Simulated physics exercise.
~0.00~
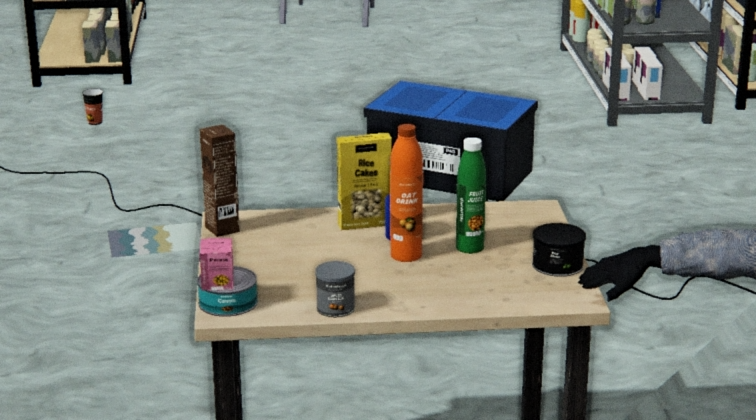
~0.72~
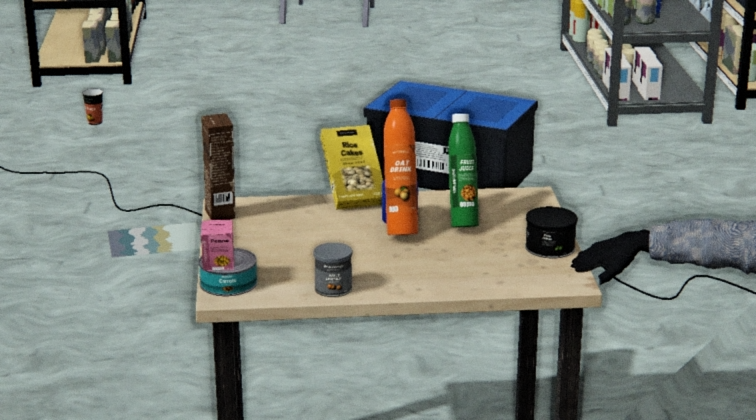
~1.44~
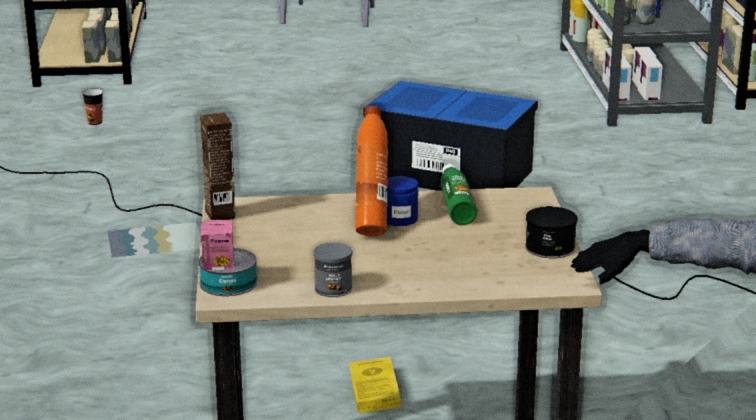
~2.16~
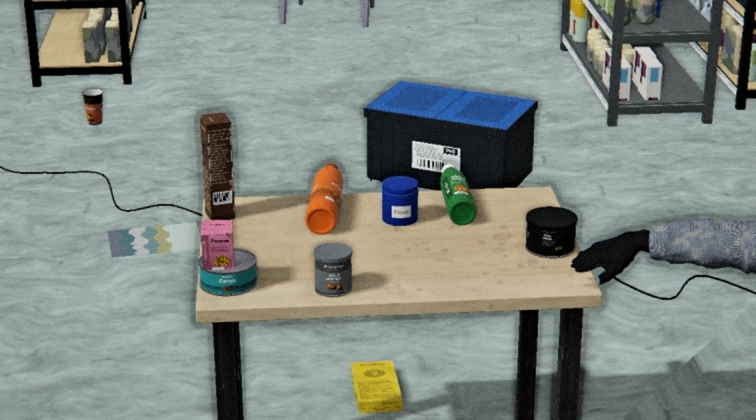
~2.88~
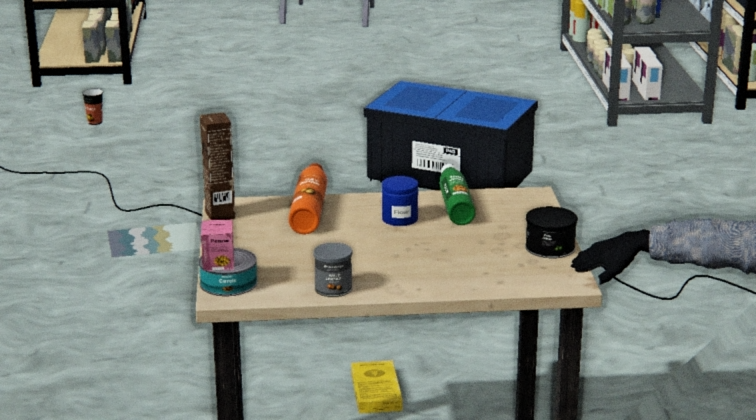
We see a wooden side table crowded with bottles, tins and packets jolt away from us beside a gloved hand; the yellow packet tips and drops to the floor, the green bottle topples, then the orange bottle falls and rolls slightly left, both staying on the table.
